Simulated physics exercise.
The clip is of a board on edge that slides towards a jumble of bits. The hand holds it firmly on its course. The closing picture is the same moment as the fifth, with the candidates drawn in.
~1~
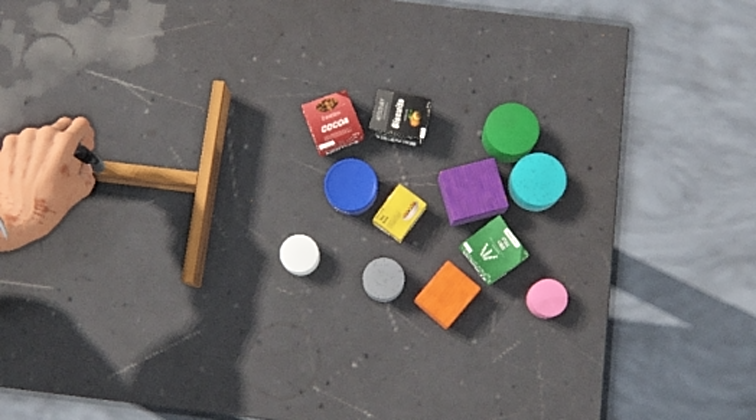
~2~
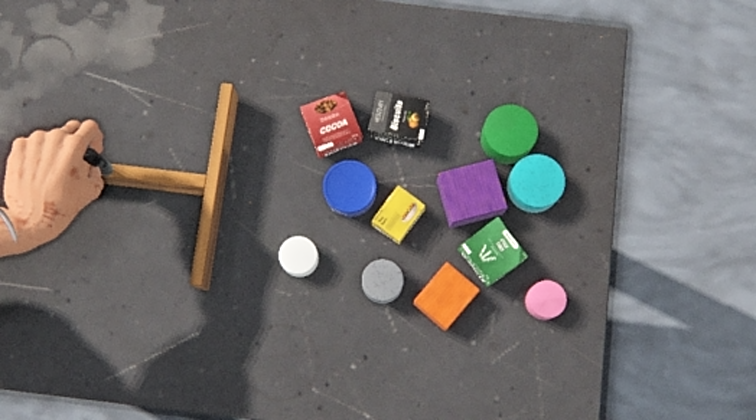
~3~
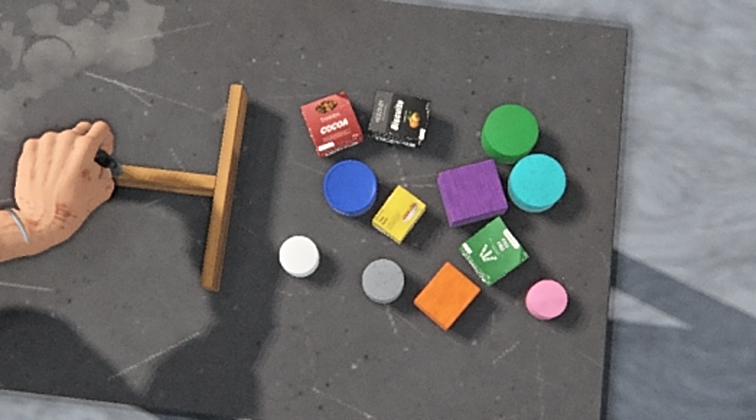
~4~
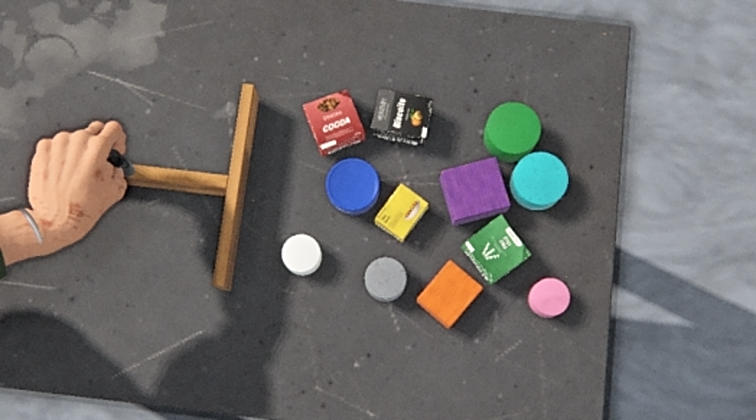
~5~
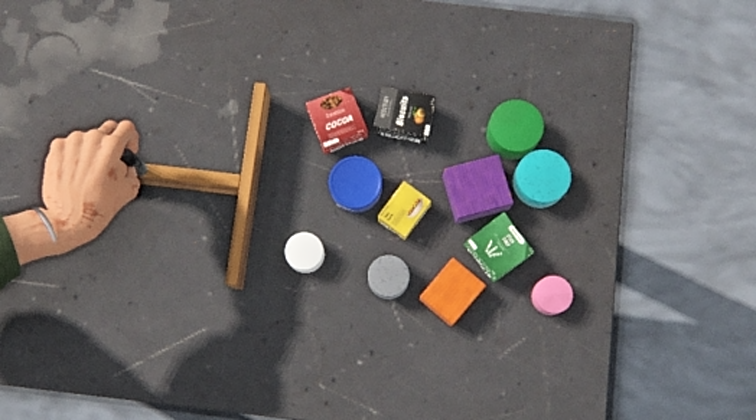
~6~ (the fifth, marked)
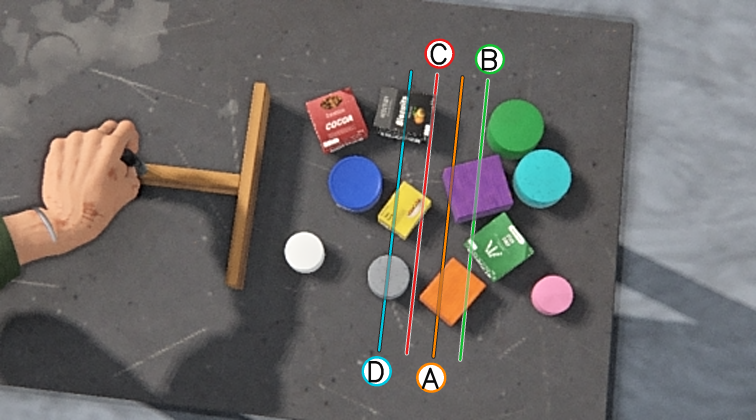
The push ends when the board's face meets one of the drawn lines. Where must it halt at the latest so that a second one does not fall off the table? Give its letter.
It should halt at B.
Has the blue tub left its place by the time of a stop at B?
Yes.
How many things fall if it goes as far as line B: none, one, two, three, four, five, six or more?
By then, none.
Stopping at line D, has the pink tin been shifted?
By then, no.
On the marked copy, A at (448, 213); B at (474, 216); C at (422, 210); D at (396, 207).
Taking B. A third of the way, board (329, 191); black packet (423, 118); red packet (369, 128).
Two thirds of the way, board (411, 200); turquoise pot (559, 184); green tin (556, 132).
When it is over, board (473, 207); turquoise pot (616, 187); green tin (617, 134); none fallen.
As for the rest, A is within the limit but short; C is within the limit but short; D is within the limit but short.
